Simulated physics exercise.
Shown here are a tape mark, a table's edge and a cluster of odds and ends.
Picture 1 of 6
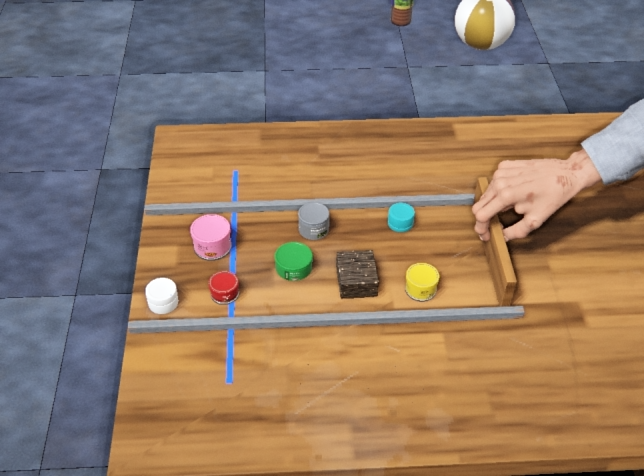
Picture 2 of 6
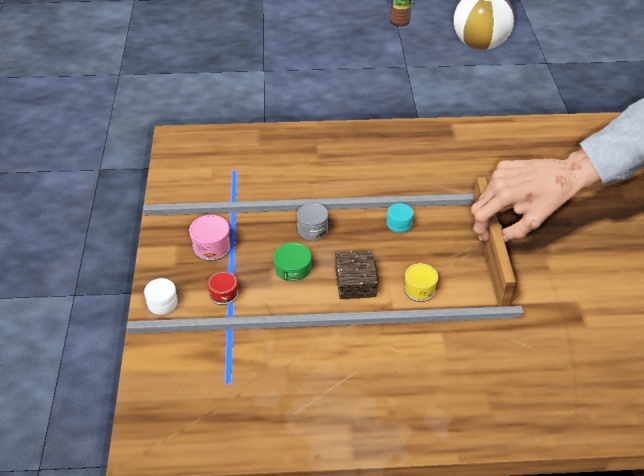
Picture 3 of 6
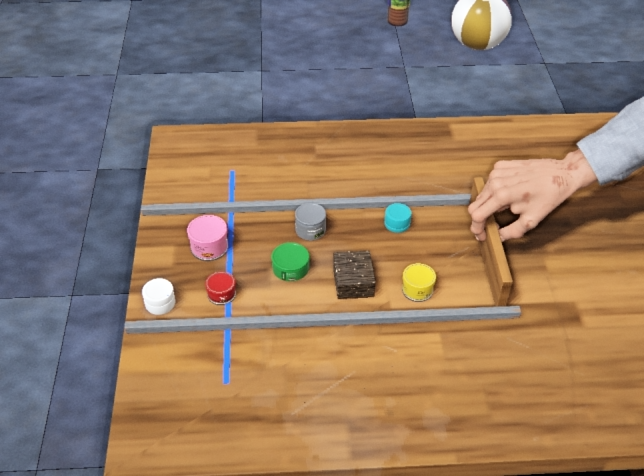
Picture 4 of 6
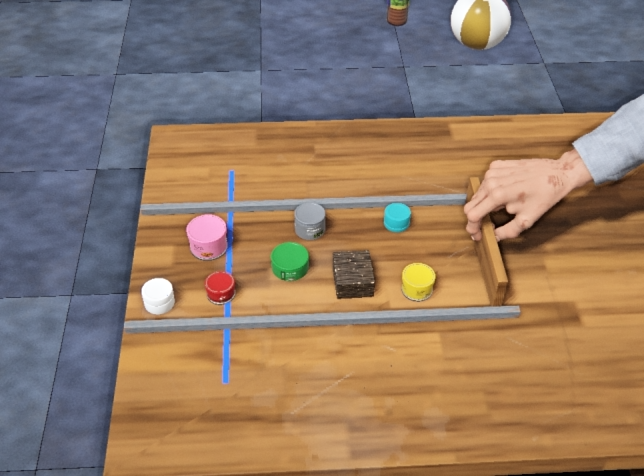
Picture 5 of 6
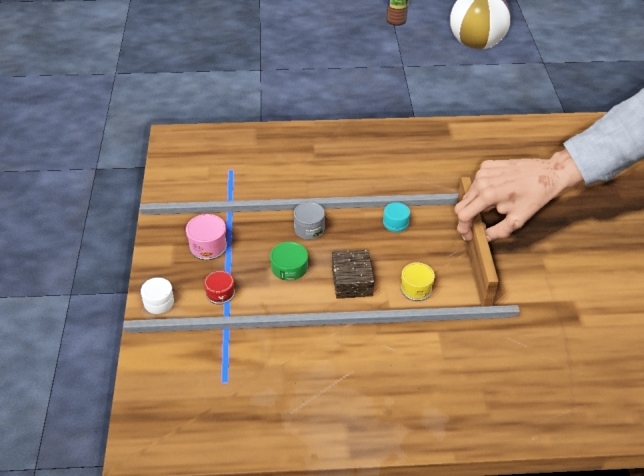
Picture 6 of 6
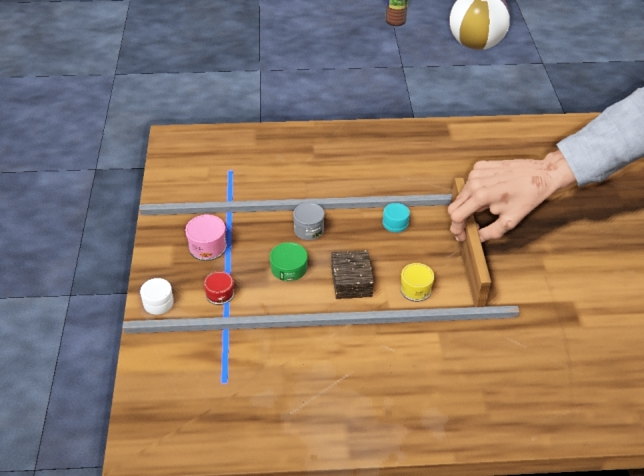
A hand in a pale blue sleeve slides an upright wooden board a short way left between two grey rails on a wooden tabletop, seen from above, with dark tiled floor beyond. White, pink, red, grey, green, turquoise and yellow containers and a dark, rough block sit untouched between the rails, near a blue tape line, with a striped ball behind. The view drifts very slightly.
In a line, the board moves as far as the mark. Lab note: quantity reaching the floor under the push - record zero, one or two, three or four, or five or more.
Recorded: Zero.
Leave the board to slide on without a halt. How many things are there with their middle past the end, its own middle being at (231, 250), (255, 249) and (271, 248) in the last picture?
The numbers are 0, 0 and 0.
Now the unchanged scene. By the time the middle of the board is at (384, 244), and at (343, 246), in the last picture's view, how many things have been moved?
First 3 and then 5.
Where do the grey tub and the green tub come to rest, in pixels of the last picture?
First object: (189, 222); second object: (187, 249).
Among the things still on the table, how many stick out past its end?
My count gives 0.
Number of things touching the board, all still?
Well, it touches 3.
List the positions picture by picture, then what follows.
White lid (162, 296); pink tin (212, 238); red tin (224, 288); board (493, 241); tape (233, 264), in the first frame.
Pink tin (211, 238); turquoise lid (400, 218), in the second frame.
Red tin (221, 288); green tub (291, 262), in the third frame.
White lid (158, 297); yellow pot (418, 283), in the fourth frame.
Pink tin (207, 237); grey tub (309, 221), in the fifth frame.
White lid (157, 297); pink tin (207, 238); red tin (219, 288); board (469, 241); tape (228, 264), in the sixth frame.
A little later, none off yet; white lid at rest near (157, 297); pink tin at rest near (207, 238); red tin at rest near (219, 288).
Next, none off yet; white lid at rest near (157, 297); pink tin shifted a little near (193, 233); red tin moving near (211, 292).
When it is over, the number that fall off is zero.
